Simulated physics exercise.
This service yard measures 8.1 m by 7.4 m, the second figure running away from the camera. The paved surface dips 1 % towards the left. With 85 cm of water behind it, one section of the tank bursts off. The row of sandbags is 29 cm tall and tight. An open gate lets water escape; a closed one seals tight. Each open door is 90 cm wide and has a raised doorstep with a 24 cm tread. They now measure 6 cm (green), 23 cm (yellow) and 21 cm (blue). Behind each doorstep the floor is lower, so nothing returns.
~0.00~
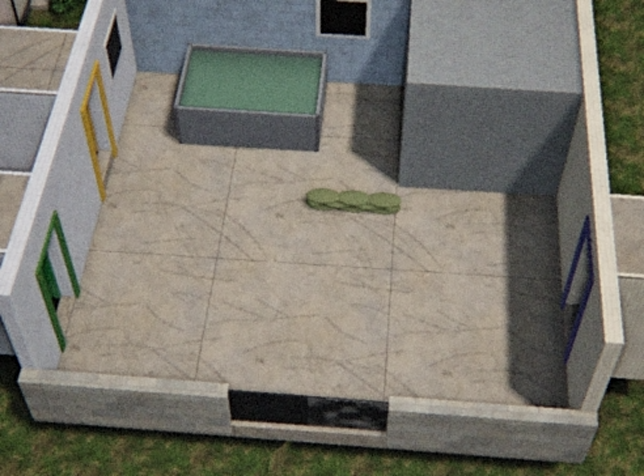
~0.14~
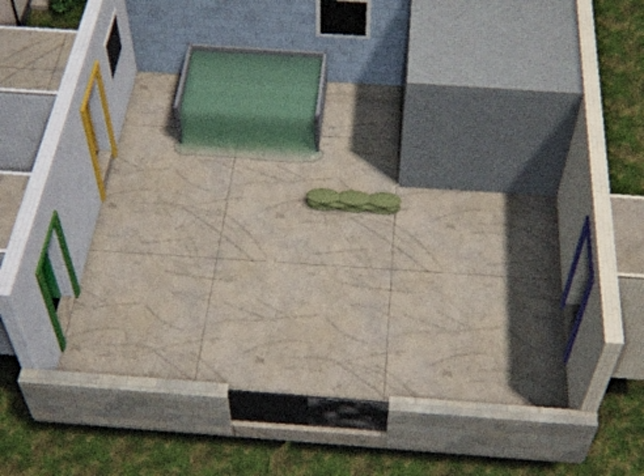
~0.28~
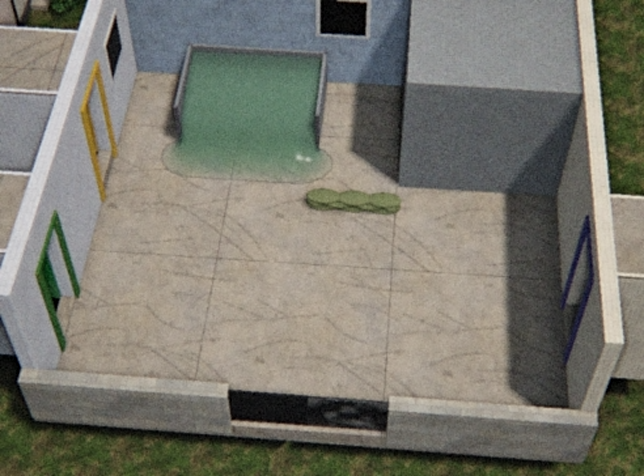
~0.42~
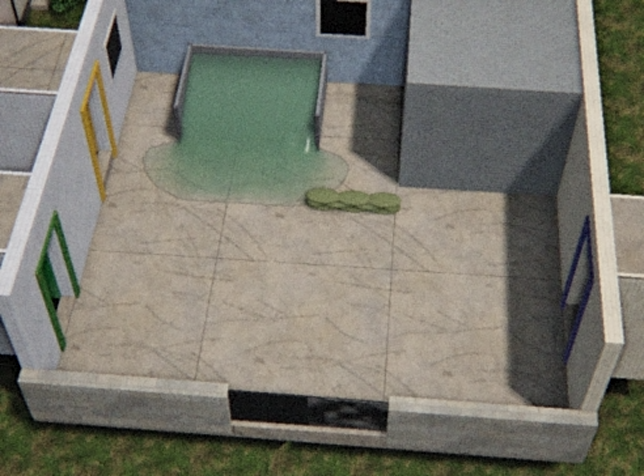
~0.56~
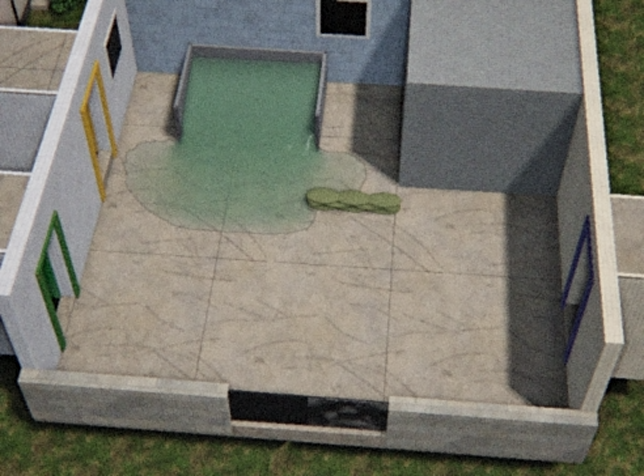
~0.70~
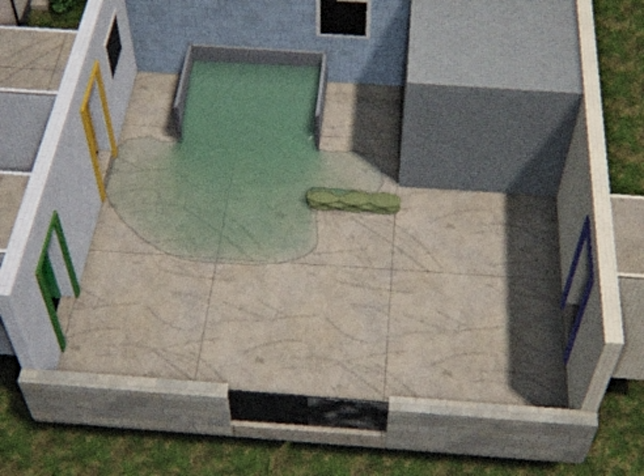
In a walled yard, the front of a grey tank gave way and green water poured out, spreading across the paving, around a low row of bushes and out towards the yellow door on the left.
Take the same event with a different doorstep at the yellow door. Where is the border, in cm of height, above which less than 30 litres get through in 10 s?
Some 7 cm above the ground.
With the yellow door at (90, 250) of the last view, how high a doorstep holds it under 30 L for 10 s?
Roughly 10.5 cm.
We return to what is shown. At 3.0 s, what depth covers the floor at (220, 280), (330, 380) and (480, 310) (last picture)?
Roughly 7, 11 and 0 cm, in turn.
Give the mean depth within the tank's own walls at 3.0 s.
About 12 cm.
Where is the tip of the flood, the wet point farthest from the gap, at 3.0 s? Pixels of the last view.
Near (500, 431).
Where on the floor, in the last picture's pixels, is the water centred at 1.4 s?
Around (239, 185).
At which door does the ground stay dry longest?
Last comes the blue one.
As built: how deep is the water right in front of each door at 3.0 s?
In cm: Green 11, yellow 7, blue 0.
After 1.4 s water covers 45 % of the floor, deepest (29 cm) near (316, 194); 12 cm at the yellow door, 0 litres in over its 23 cm doorstep.
After 3.0 s water covers 70 % of the floor, deepest (42 cm) near (50, 398); 7 cm at the yellow door, 0 litres in over its 23 cm doorstep.
After 10.0 s water covers 95 % of the floor, deepest (14 cm) near (550, 248); 7 cm at the yellow door, 0 litres in over its 23 cm doorstep.
At the yellow door as built, the water arrived by 0.8 s and peaked near 12 cm at 1.4 s.
With a doorstep of 5.5 cm, 52 litres would have come in within the 10 s; with 7.5 cm, 22 litres. So under 30 litres takes about 7 cm.
